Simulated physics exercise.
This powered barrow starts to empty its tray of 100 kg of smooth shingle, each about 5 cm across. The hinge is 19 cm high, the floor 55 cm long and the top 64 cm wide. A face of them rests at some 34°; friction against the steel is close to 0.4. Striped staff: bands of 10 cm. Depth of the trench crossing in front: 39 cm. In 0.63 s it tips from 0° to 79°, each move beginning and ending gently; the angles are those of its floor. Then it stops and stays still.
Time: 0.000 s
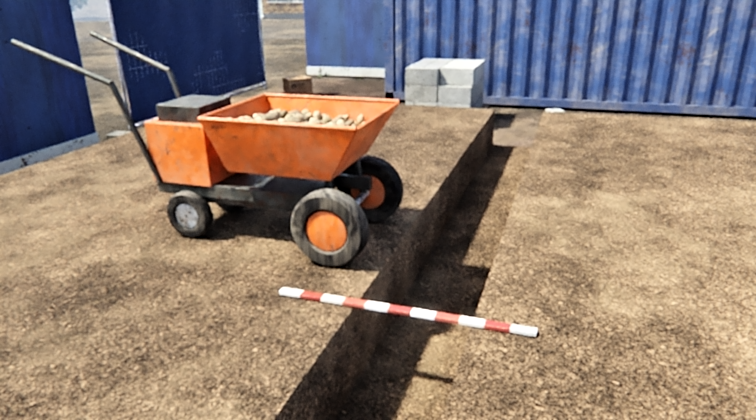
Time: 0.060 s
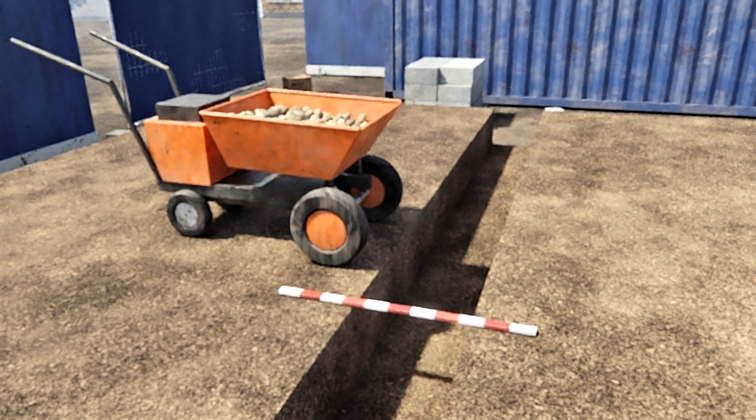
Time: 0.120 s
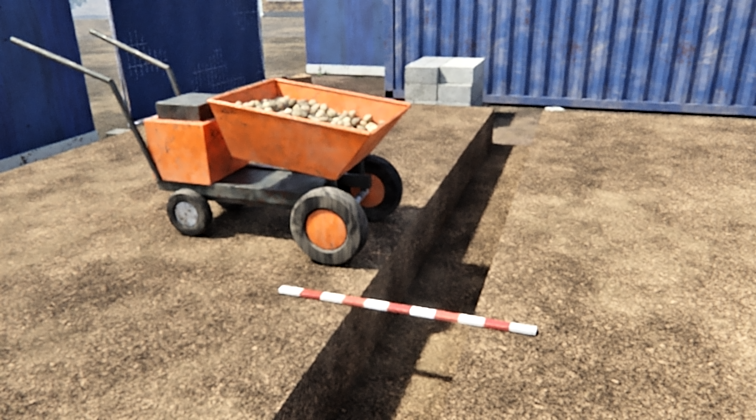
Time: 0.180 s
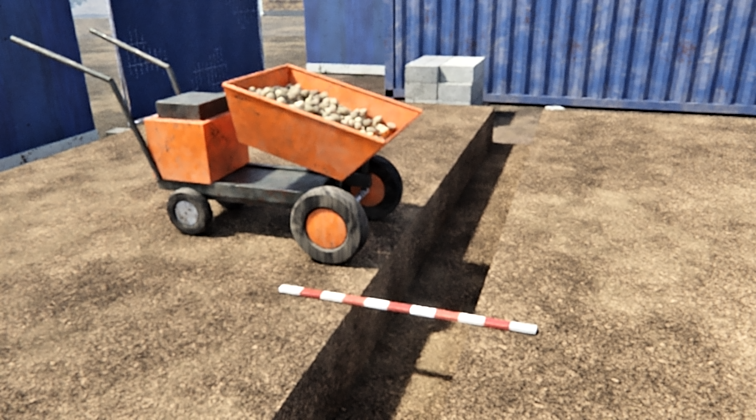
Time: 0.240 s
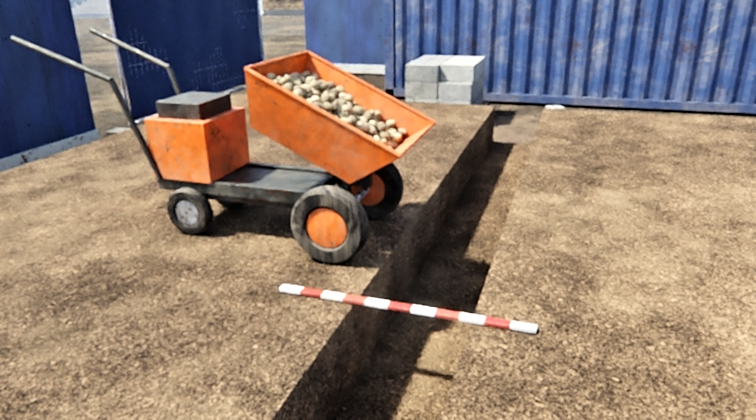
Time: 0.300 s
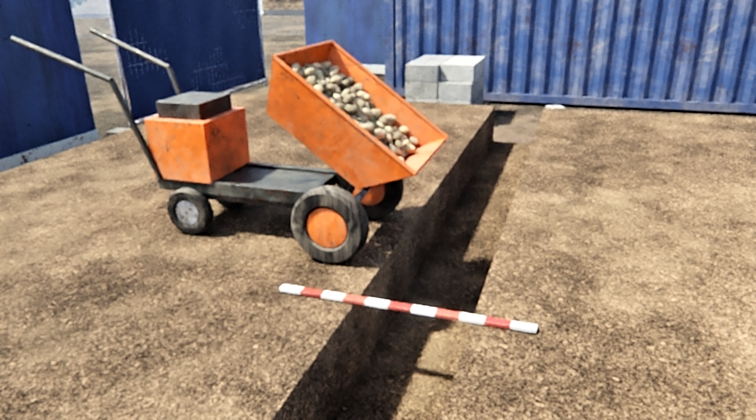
In a dirt yard backed by blue corrugated containers and a stack of pale grey blocks, seen from slightly above, the view stays fixed. An orange powered barrow with handles at left and a tray of rounded stones stands left of a narrow trench, crossed by a red-and-white striped staff. The tray tilts steadily, its rear rising and its front lip dipping rightward, while the barrow's wheels stay still.
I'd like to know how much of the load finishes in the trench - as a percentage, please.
Somewhere near 56 per cent of it finishes in the trench.
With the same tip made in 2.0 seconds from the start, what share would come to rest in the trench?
75 %.
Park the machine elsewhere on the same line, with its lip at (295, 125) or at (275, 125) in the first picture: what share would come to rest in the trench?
I'd expect some 100 per cent, then some 100.
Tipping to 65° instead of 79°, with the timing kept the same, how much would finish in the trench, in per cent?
Around 45 per cent would finish in the trench.
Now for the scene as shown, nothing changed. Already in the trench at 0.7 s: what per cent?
I'd say near 30 per cent at that time.
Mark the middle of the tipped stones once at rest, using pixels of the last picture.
(486, 306).
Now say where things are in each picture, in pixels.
In the first frame, lip at (356, 129), floor tilted 0°, highest stones at (296, 117).
In the second frame, the tray is at 2°, its lip at (359, 130); the top of the load is at (282, 113); the stones move at 0.4 m/s on average.
In the third frame, the tray is at 8°, its lip at (370, 134); the top of the load is at (278, 104); the stones move at 0.9 m/s on average.
In the fourth frame, the tray is at 16°, its lip at (384, 143); the top of the load is at (285, 92); the stones move at 1.2 m/s on average.
In the fifth frame, the tray is at 26°, its lip at (400, 156); the top of the load is at (299, 79); the stones move at 1.5 m/s on average.
In the sixth frame, the tray is at 37°, its lip at (415, 174); the top of the load is at (317, 70); the stones move at 1.6 m/s on average.
After 0.5 s the floor is at 66°; 100 % in the tray; the foremost stones are at (434, 196).
After 0.7 s the floor is at 79°; 52 % in the tray, 28 % in the trench, 20 % past the trench; the foremost stones are at (529, 266).
After 1.1 s the floor is at 79°; 6 % in the tray, 50 % in the trench, 44 % past the trench; the foremost stones are at (750, 294).
After 3.0 s the floor is at 79°; 0 % in the tray, 56 % in the trench, 44 % past the trench; the foremost stones are past the picture's edge.
